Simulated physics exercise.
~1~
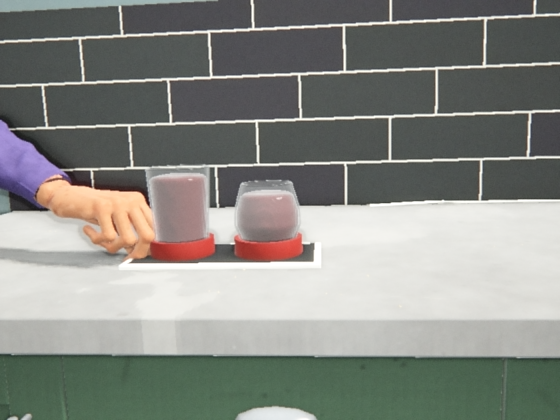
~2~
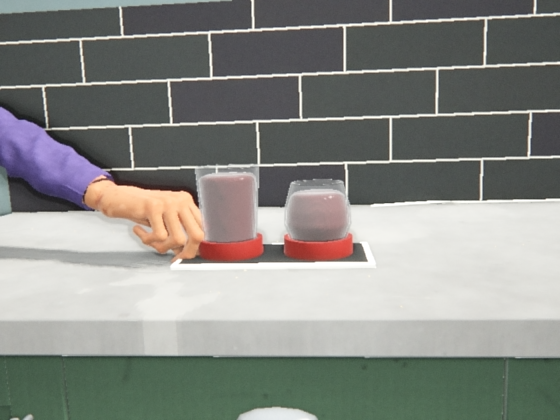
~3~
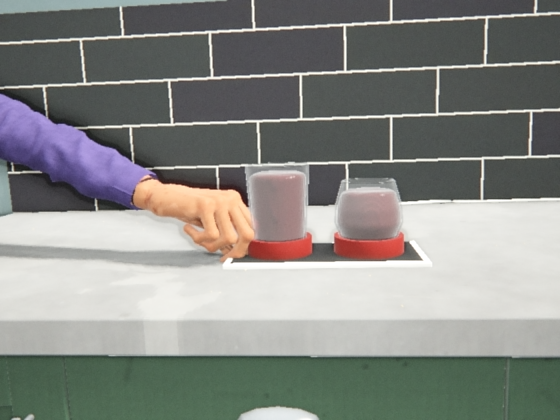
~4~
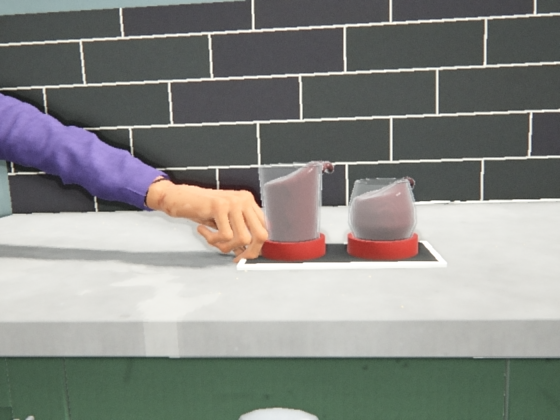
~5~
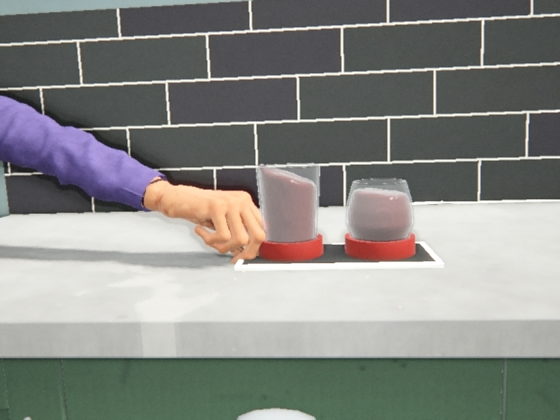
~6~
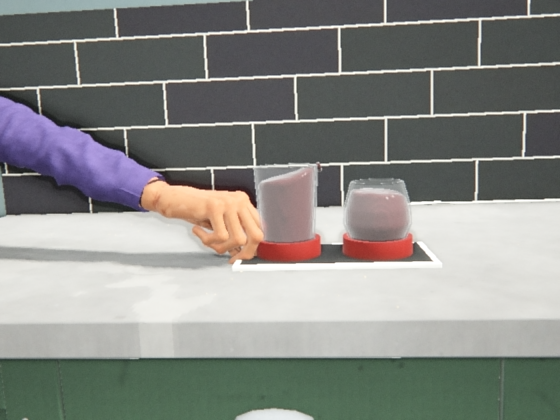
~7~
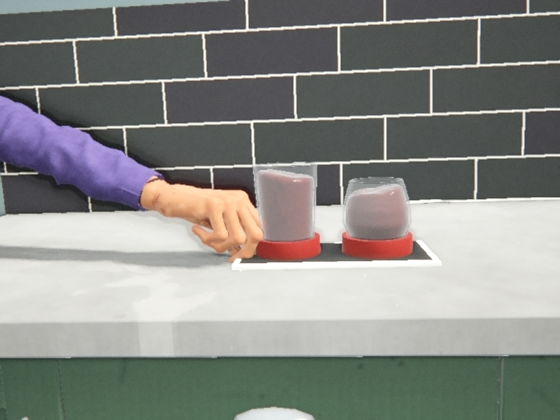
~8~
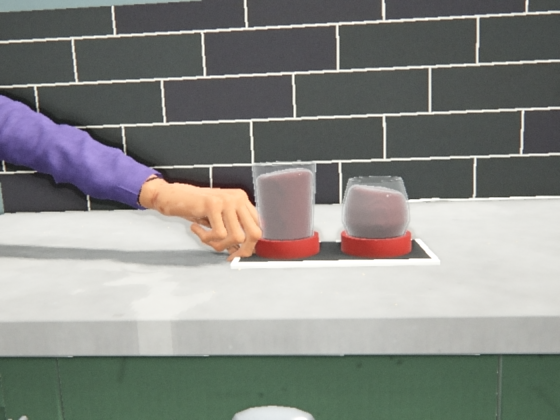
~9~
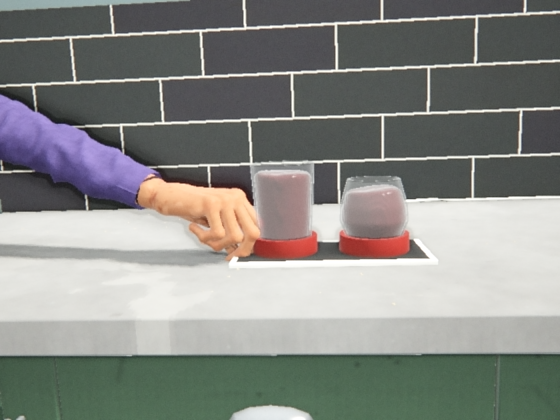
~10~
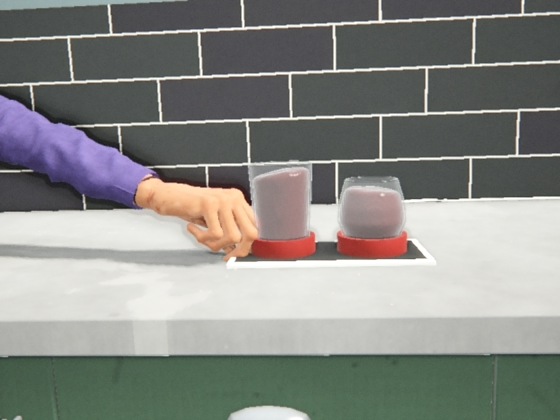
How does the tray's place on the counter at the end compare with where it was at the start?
The tray ends up farther to the right along the counter. It starts left of the middle of the view and finishes to the right of the middle.
